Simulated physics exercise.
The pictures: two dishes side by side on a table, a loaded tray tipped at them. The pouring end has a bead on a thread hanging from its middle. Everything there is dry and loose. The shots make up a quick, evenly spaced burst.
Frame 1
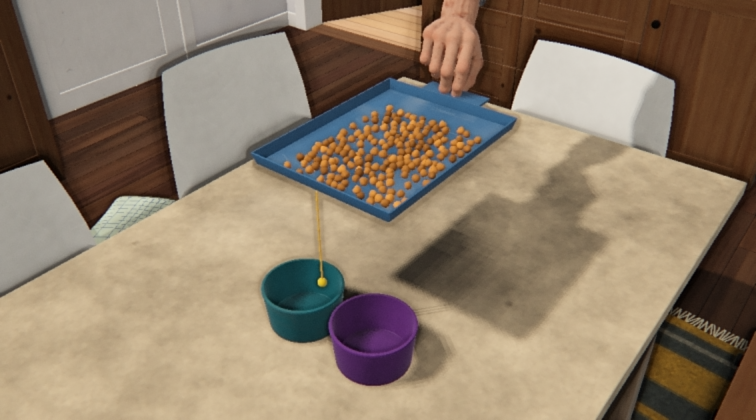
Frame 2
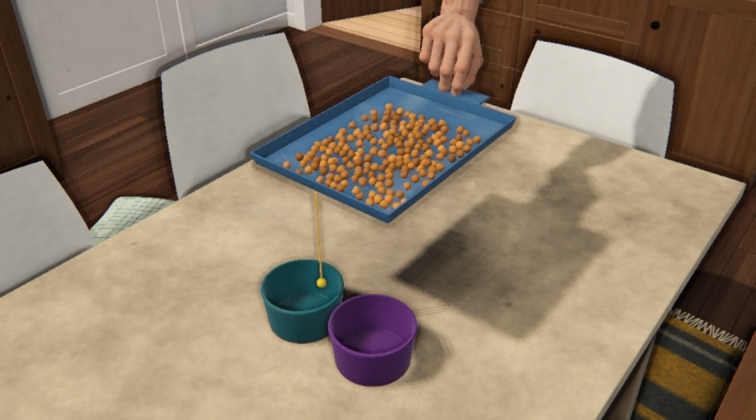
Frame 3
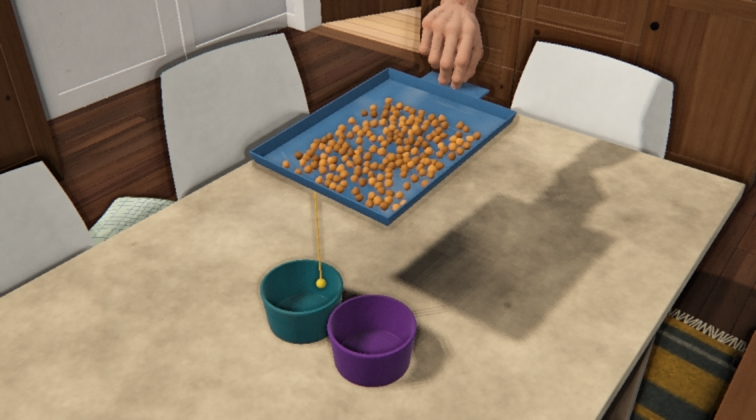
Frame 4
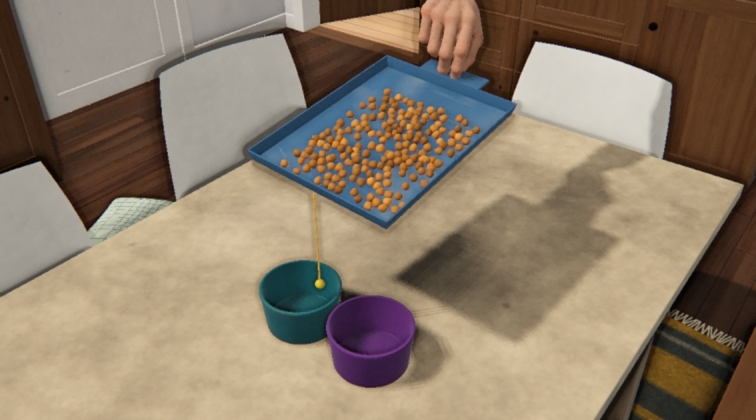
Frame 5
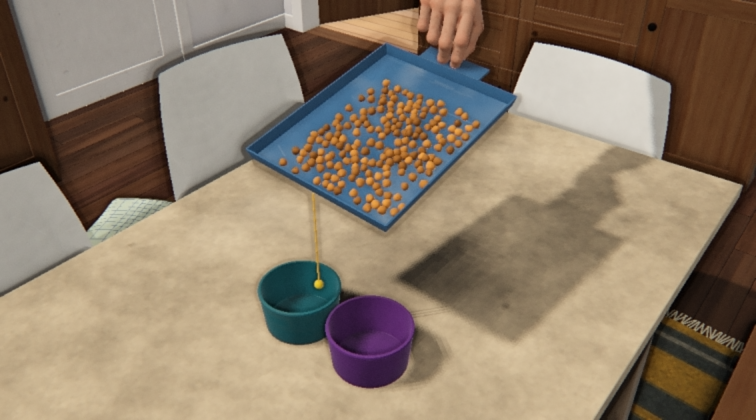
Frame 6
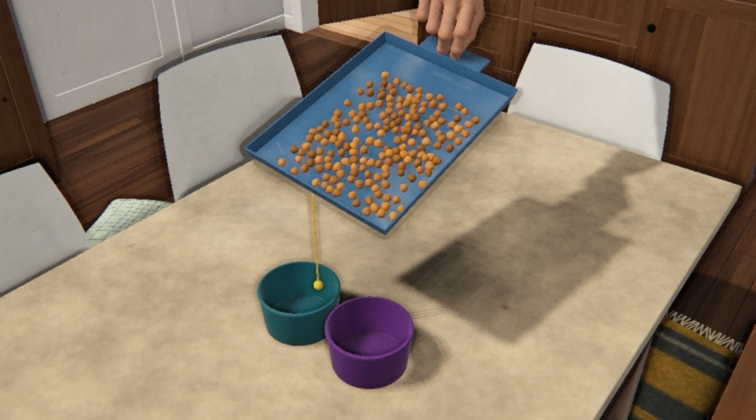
A hand gradually tilting a blue tray of roasted chickpeas toward its lower right corner above teal and purple dishes on a table.
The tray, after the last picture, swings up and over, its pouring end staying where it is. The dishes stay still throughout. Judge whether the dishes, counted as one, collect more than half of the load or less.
Counted as one, they collect more than half.
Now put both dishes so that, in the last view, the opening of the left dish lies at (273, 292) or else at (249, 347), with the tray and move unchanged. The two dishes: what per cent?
About 60 per cent first, then about 0 per cent.
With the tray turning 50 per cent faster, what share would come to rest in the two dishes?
Estimate: Some 80%.
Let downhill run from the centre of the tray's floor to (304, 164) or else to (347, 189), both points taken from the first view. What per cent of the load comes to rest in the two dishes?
Near 30 % and, after that, 40 %.
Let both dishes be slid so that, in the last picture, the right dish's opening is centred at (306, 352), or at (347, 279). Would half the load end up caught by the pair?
In turn: Below a half; below a half.
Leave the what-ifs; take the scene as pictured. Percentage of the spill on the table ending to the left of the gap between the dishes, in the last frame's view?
Left portion: Around 50 %.
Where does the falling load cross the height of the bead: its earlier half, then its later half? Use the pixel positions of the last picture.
I'd place the first part at (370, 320) and the rest at (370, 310).
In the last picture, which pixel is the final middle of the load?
Roughly pixel (370, 353).
Shortly afterwards, tray tipped steeply; the whole lot on the tray.
Next, tray tipped right over; the bulk on the tray; only a few in the right dish; near a quarter in the air.
Some moments later, tray tipped past a quarter turn; the bulk in the right dish; only a few in the left dish; a little outside both.
In the end, tray tipped past a quarter turn; the bulk in the right dish; only a few in the left dish; a little outside both.
